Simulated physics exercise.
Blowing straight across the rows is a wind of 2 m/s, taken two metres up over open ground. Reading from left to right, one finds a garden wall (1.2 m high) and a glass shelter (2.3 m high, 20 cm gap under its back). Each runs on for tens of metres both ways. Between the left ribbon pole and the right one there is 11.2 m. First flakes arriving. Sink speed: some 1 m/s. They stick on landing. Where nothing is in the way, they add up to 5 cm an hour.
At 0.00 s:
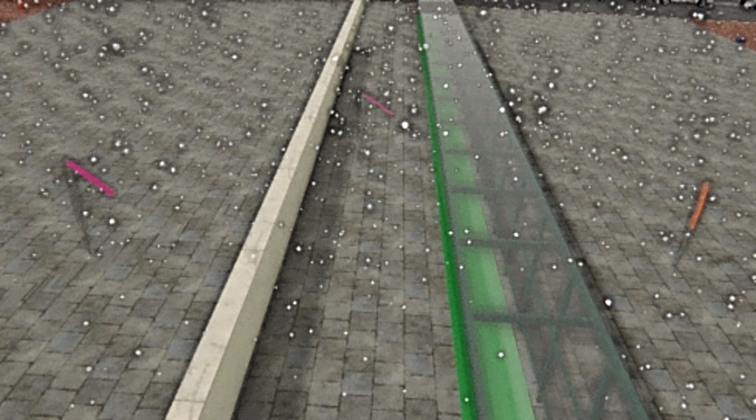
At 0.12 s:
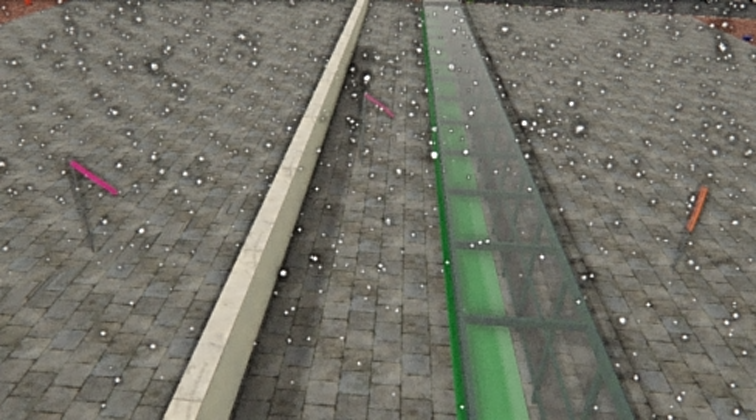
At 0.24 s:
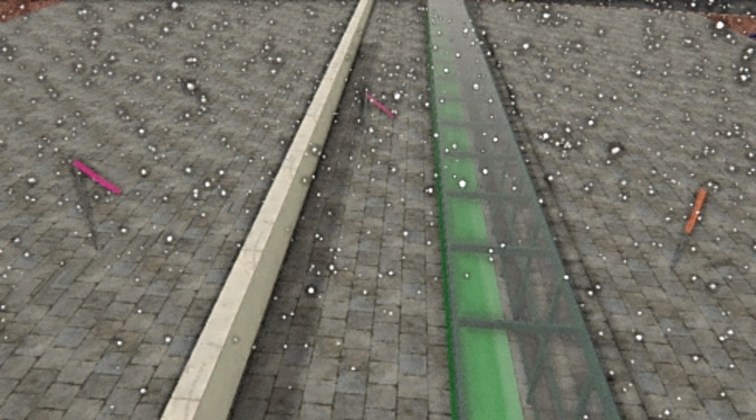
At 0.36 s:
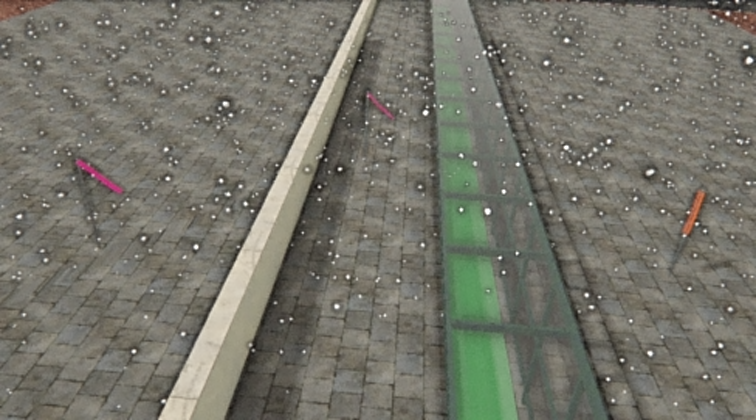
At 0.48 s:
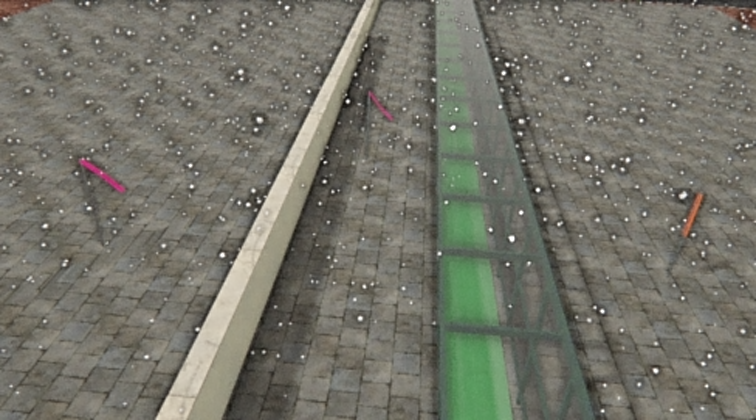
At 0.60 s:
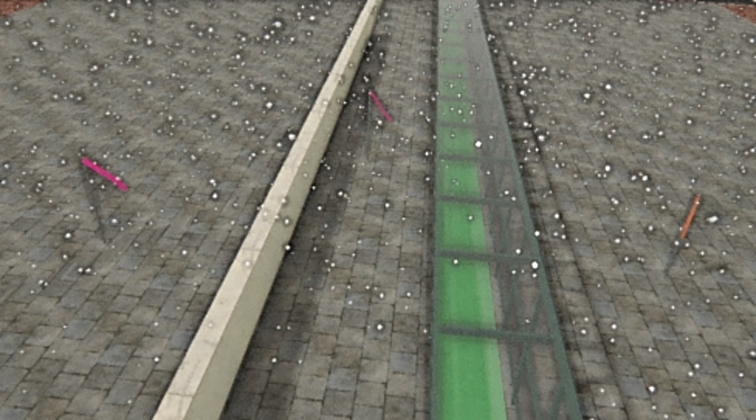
White flakes drifting over grey paving, a pale wall and a green-tinted glass structure, with small pink and orange ribbons barely shifting.
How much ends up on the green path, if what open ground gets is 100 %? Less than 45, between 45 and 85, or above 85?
It comes to not even 45 % of what open ground receives.
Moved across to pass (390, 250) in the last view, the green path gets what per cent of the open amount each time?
80 %.
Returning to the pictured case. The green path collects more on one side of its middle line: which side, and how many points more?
Result: Left section leads by approx. 40 points.
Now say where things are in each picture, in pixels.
The left ribbon ends at (113, 195), leaning 50 degrees to the right, in the first picture.
The right ribbon ends at (689, 230), hanging almost straight and the green one passes (468, 257), in the second picture.
The inner ribbon ends at (393, 118), leaning 50 degrees to the right, above the rows the flakes slant 70 degrees from upright, towards the right and the top of the glass shelter crosses (473, 121), in the third picture.
The left ribbon ends at (122, 192), leaning 55 degrees to the right and the green one passes (459, 196), in the fourth picture.
The right ribbon ends at (684, 235), hanging almost straight and above the rows the flakes slant 70 degrees from upright, towards the right, in the fifth picture.
The inner ribbon ends at (391, 120), leaning 40 degrees to the right and the top of the glass shelter crosses (472, 123), in the sixth picture.
In 10 minutes the green path collects 2 mm against 8 mm in the open.
In 30 minutes the green path collects 5 mm against 25 mm in the open.
In 60 minutes the green path collects 10 mm against 50 mm in the open, so the green path has 21 % of the open amount; the left half of it has 41 %, the right half 1 %.
